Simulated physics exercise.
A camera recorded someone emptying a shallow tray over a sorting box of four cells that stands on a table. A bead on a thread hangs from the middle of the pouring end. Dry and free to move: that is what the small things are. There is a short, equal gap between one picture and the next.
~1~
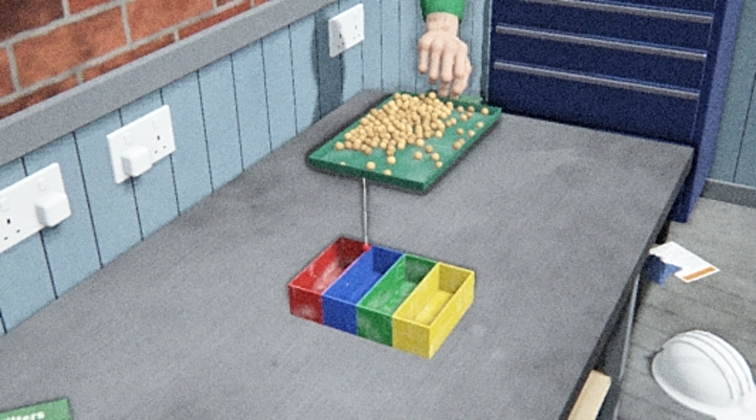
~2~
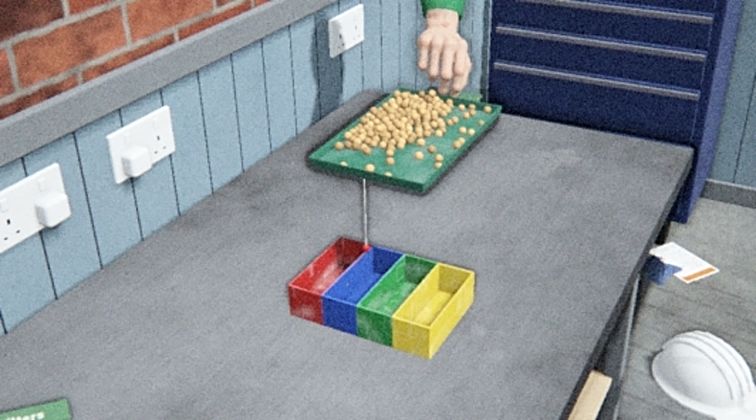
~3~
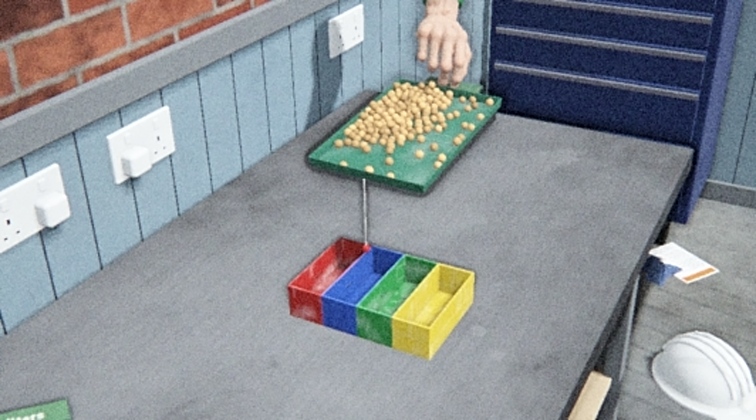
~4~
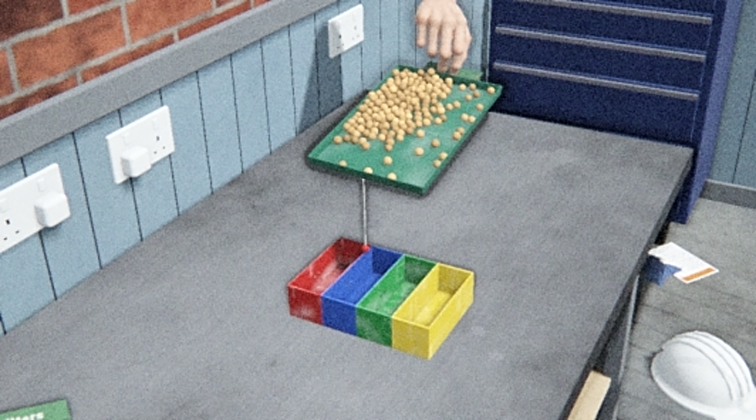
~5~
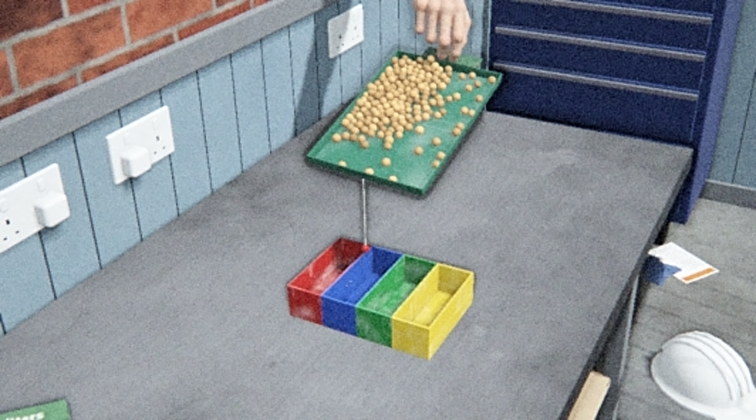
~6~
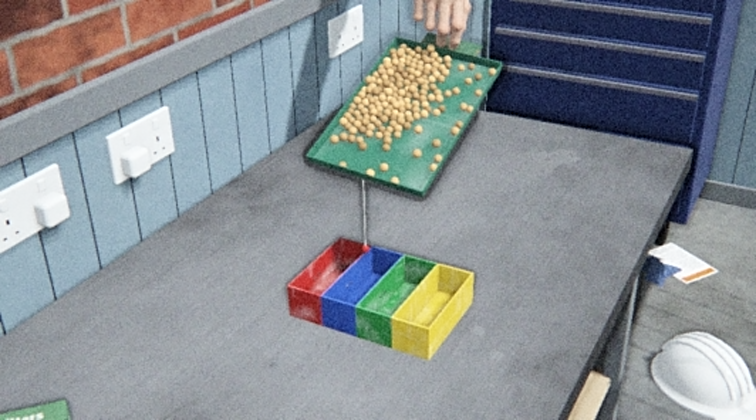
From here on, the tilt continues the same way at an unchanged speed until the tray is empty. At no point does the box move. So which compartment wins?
The green one wins.
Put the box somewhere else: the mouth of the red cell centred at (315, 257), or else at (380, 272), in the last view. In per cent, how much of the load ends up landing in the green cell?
First position: Some 30 %; second position: Some 10 %.
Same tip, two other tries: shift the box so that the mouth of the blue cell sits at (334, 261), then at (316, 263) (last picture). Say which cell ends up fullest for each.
The yellow cell, then yellow.
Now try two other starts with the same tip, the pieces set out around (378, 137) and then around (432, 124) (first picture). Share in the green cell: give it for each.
Around 40 percent the first time, around 40 percent the second.
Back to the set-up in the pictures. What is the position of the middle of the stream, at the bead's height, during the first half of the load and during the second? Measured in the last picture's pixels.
Half one: (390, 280), half two: (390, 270).
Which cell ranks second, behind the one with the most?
In second place: The cell in blue.
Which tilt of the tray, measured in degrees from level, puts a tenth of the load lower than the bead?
About 65° of tilt.
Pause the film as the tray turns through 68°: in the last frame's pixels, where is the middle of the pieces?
Look close to (384, 191) in the last picture.
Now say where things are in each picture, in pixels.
Corners of the pouring end (311, 157) and (423, 182), level; middle of the load (404, 123), round wooden beads; bead on its thread (366, 248); red cell (306, 302); blue cell (340, 312); green cell (375, 323); yellow cell (411, 334), in the first picture.
Corners of the pouring end (311, 157) and (423, 183), level; middle of the load (404, 121), in the second picture.
Corners of the pouring end (311, 156) and (423, 184), tipped barely, lowest at the right corner; middle of the load (404, 115), about a tenth on the move, in the third picture.
Corners of the pouring end (310, 156) and (422, 186), tipped a little, lowest at the right corner; middle of the load (403, 106), about a tenth on the move, in the fourth picture.
Corners of the pouring end (309, 155) and (422, 188), tipped clearly, lowest at the right corner; middle of the load (402, 98), about a tenth on the move, in the fifth picture.
Corners of the pouring end (309, 155) and (422, 190), tipped clearly, lowest at the right corner; middle of the load (402, 93), the larger part on the move; red cell (305, 303); blue cell (339, 313); green cell (374, 324); yellow cell (411, 335), in the sixth picture.
Just after the last frame, tray tipped steeply; roughly half on the tray; about a tenth in the yellow cell; about a tenth in the green cell; about a tenth in the blue cell; just a few in the red cell; roughly a quarter falling or outside the box.
A moment on, tray tipped past a quarter turn; just a few on the tray; roughly a third in the green cell; roughly a quarter in the blue cell; roughly a quarter in the yellow cell; just a few in the red cell; roughly a quarter falling or outside the box.
Further on, tray tipped past a quarter turn; roughly a third in the green cell; roughly a quarter in the blue cell; roughly a quarter in the yellow cell; about a tenth in the red cell; about a tenth falling or outside the box.
When it is over, tray tipped past a quarter turn; roughly a third in the green cell; roughly a quarter in the blue cell; roughly a quarter in the yellow cell; about a tenth in the red cell; about a tenth outside the box.
